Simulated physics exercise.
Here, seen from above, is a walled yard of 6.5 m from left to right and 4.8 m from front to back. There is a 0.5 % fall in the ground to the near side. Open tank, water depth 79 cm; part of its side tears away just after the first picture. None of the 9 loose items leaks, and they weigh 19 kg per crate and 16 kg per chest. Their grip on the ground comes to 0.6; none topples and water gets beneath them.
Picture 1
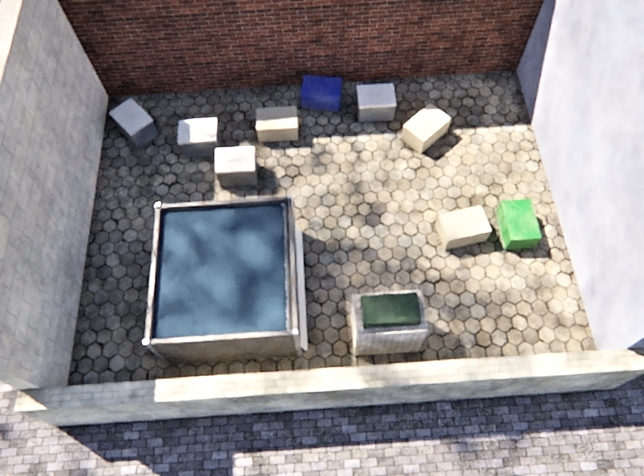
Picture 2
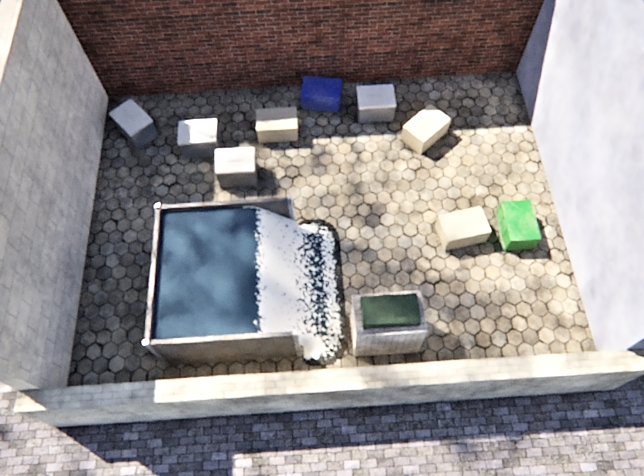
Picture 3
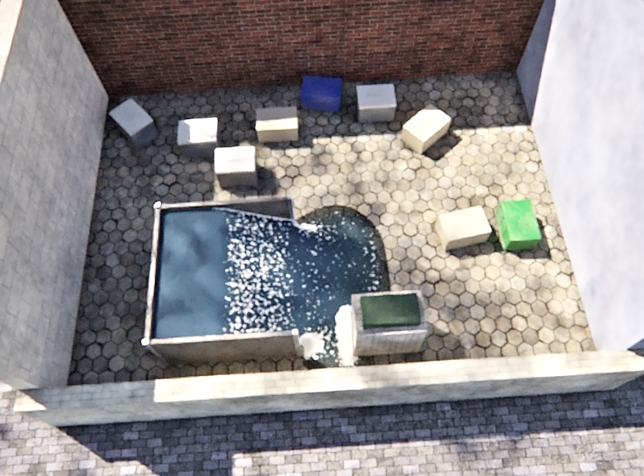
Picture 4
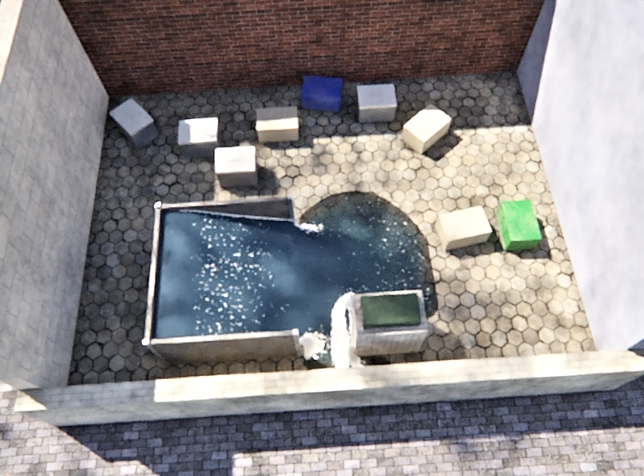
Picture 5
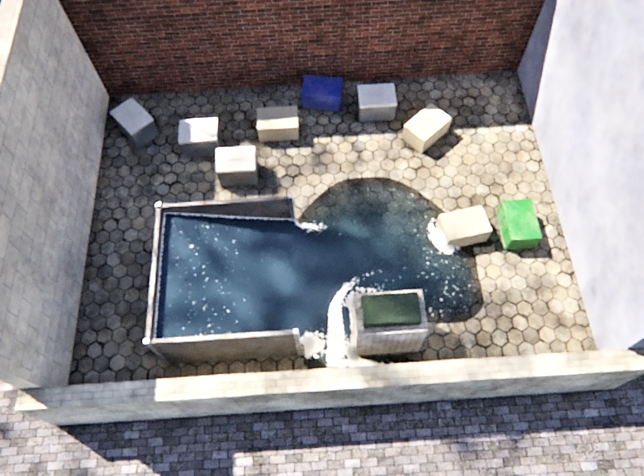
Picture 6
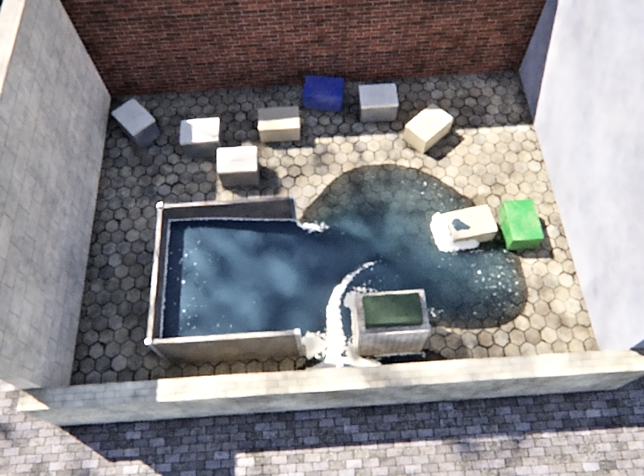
Walled paved yard seen from above, water bursting from an open tank's right side and spreading around pale crates toward a green one.
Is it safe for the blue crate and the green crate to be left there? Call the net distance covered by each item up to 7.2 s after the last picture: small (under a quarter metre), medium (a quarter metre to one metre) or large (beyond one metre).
Blue crate: Large. Green crate: Large.
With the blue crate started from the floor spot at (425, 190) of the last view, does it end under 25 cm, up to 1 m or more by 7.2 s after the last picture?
By that time it is swept a long way.
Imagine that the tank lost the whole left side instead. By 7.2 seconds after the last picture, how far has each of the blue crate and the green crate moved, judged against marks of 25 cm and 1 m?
Outcome - blue crate: Long-distance displacement, green crate: Modest displacement.
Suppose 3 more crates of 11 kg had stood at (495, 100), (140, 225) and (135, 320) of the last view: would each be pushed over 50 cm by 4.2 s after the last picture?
Respectively: Greater, smaller, smaller.
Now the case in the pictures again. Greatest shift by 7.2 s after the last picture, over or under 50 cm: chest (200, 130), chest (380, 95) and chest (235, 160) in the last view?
First one stayed inside, second one went too far, third one stayed inside.
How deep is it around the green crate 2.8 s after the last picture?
Depth approx. 18 cm.
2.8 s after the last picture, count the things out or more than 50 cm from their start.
My count gives 2.
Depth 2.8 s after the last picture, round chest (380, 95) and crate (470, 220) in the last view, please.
8 and 15 cm.
Then, 0.9 s after the last picture the blue crate is near (324, 86), 0.0 m from its start, aground; the green crate is near (556, 204), 0.5 m from its start, afloat; 2 afloat.
Then, 2.8 s after the last picture the blue crate is near (304, 89), 0.3 m from its start, aground; the green crate is near (502, 99), 1.9 m from its start, afloat; 4 afloat.
Then, 4.8 s after the last picture the blue crate is near (166, 105), 2.4 m from its start, aground; the green crate is near (447, 80), 2.5 m from its start, afloat; 4 afloat.
Then, 7.2 s after the last picture the blue crate is near (107, 148), 3.3 m from its start, afloat; the green crate is near (355, 79), 3.3 m from its start, afloat; 7 afloat.
